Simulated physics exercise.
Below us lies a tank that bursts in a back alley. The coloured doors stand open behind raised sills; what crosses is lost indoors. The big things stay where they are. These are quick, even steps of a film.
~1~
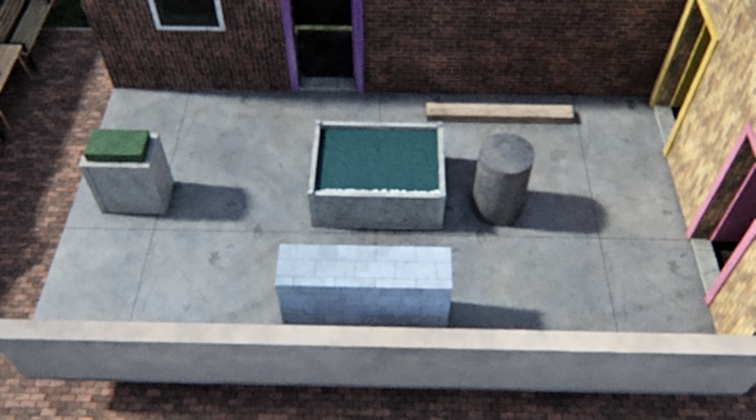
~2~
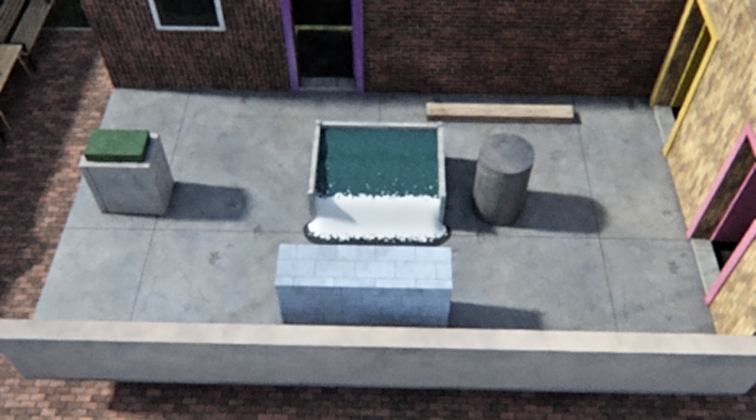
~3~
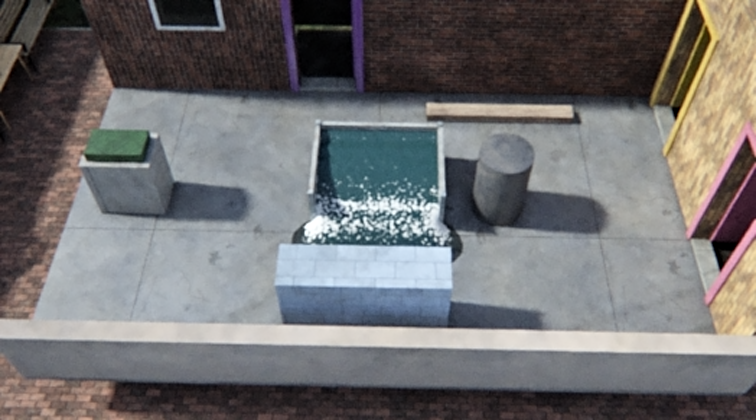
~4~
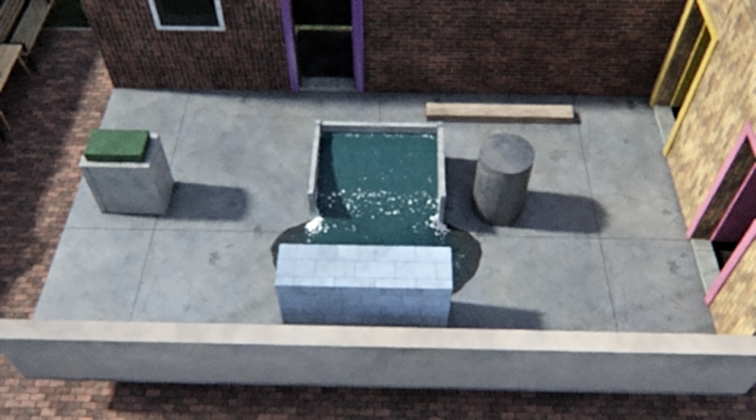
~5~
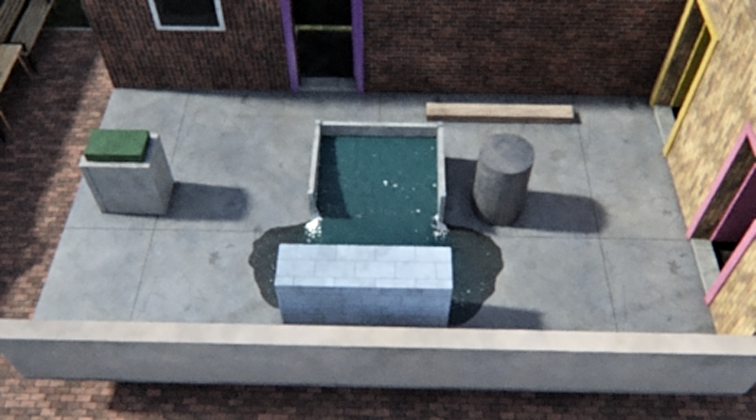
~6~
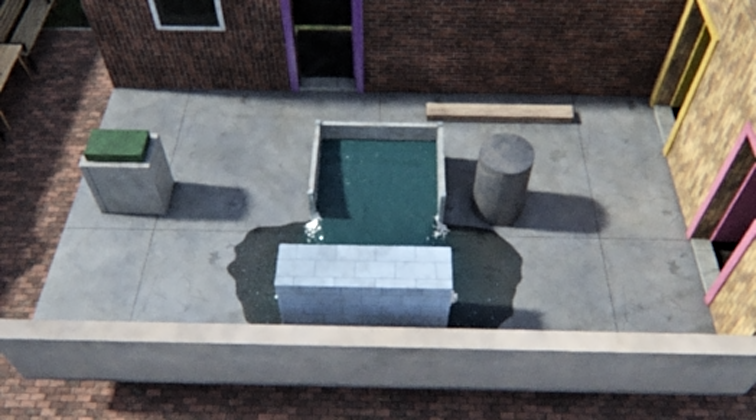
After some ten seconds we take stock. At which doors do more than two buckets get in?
In the end: The yellow door admits no more than that; the pink door lets in a lot; the purple door admits no more than that.
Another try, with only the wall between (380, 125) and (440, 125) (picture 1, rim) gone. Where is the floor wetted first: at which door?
That is the one in purple.
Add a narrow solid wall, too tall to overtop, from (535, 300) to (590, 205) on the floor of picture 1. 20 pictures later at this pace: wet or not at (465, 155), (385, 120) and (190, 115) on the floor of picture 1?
In that order: No water, no water, awash.
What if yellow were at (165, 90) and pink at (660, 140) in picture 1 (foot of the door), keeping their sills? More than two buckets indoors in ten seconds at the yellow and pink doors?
In short: Yellow keeps below it, pink holds.
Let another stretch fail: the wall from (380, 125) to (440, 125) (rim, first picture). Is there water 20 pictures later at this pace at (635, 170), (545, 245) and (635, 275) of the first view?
One after the other: Awash, clear, not flooded.
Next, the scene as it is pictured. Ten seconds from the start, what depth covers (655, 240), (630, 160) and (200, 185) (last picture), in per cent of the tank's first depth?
In turn 4, 8 and 2 in a hundred.
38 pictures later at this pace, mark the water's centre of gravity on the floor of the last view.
Close to (446, 233).
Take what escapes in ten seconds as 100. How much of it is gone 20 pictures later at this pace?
Near 40 in a hundred.
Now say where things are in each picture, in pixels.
In the first picture, the water tank at (378, 162) is whole and still.
In the second picture, water pours out at (377, 216) and has run to (446, 229).
In the third picture, water pours out at (377, 217) and has run to (456, 248).
In the fourth picture, the front is at (457, 282), out from the gap at (377, 218).
In the fifth picture, water pours out at (377, 218) and has run to (464, 315).
In the sixth picture, the front is at a hidden place, out from the gap at (377, 218).
A moment on, water covers 20 % of the floor; the yellow door not reached, the pink door not reached, the purple door not reached.
Next, water covers 40 % of the floor; the yellow door not reached, the pink door not reached, the purple door not reached.
Then, water covers 55 % of the floor; the yellow door not reached, the pink door under two buckets in, the purple door not reached.
Later, water covers 65 % of the floor; the yellow door wet at the sill, nothing in, the pink door over two buckets in, the purple door not reached.
In the end, water covers 70 % of the floor; the yellow door wet at the sill, nothing in, the pink door over two buckets in, the purple door wet at the sill, nothing in.
